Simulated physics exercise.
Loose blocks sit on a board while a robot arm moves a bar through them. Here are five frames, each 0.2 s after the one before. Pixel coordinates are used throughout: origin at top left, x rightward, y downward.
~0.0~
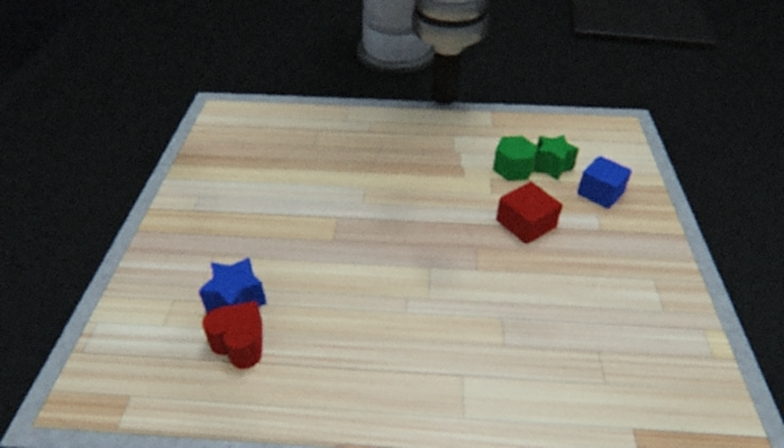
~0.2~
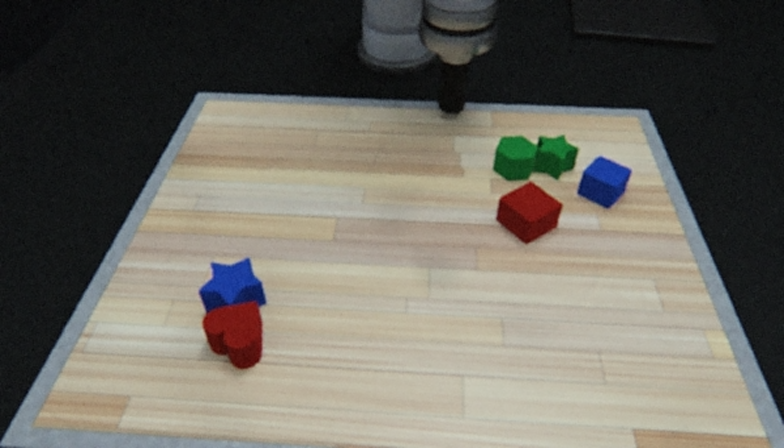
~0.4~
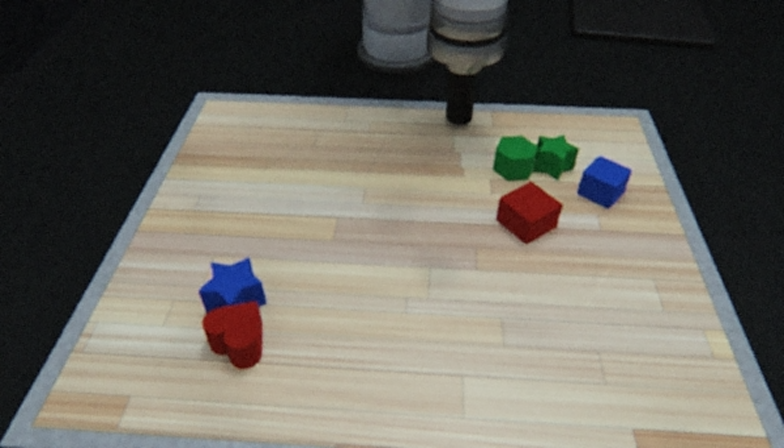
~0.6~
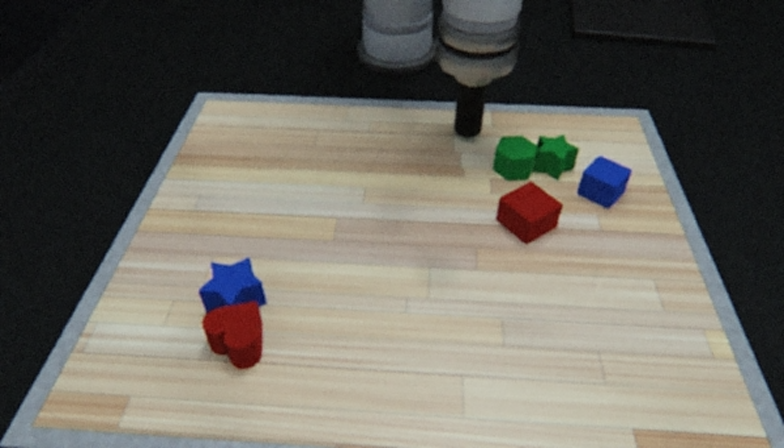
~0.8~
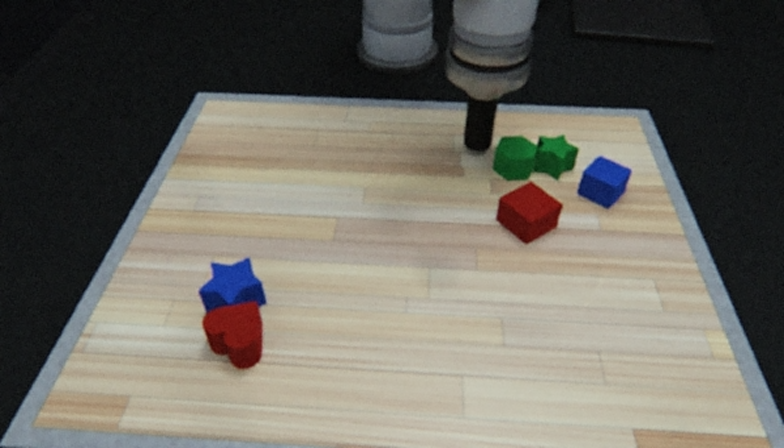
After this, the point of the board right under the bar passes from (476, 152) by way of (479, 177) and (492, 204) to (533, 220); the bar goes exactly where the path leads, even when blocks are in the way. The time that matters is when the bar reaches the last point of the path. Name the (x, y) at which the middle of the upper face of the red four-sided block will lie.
The top centre is at (573, 217).
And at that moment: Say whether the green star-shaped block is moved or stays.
The green star-shaped block does not move.
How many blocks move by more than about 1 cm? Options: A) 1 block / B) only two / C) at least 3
Correct choice: A.
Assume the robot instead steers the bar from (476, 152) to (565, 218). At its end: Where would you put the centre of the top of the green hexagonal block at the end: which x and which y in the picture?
By then it is at (611, 196).
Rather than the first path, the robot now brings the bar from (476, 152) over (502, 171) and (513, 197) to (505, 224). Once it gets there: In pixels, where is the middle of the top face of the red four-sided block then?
Somewhere near (540, 223).
On the path given first. One third of the way, bar at (481, 169); nothing pushed yet.
Two thirds of the way, bar at (494, 195); nothing pushed yet.
At the end, bar at (535, 211); green hexagonal block in place; red four-sided block at (573, 217); green star-shaped block in place.
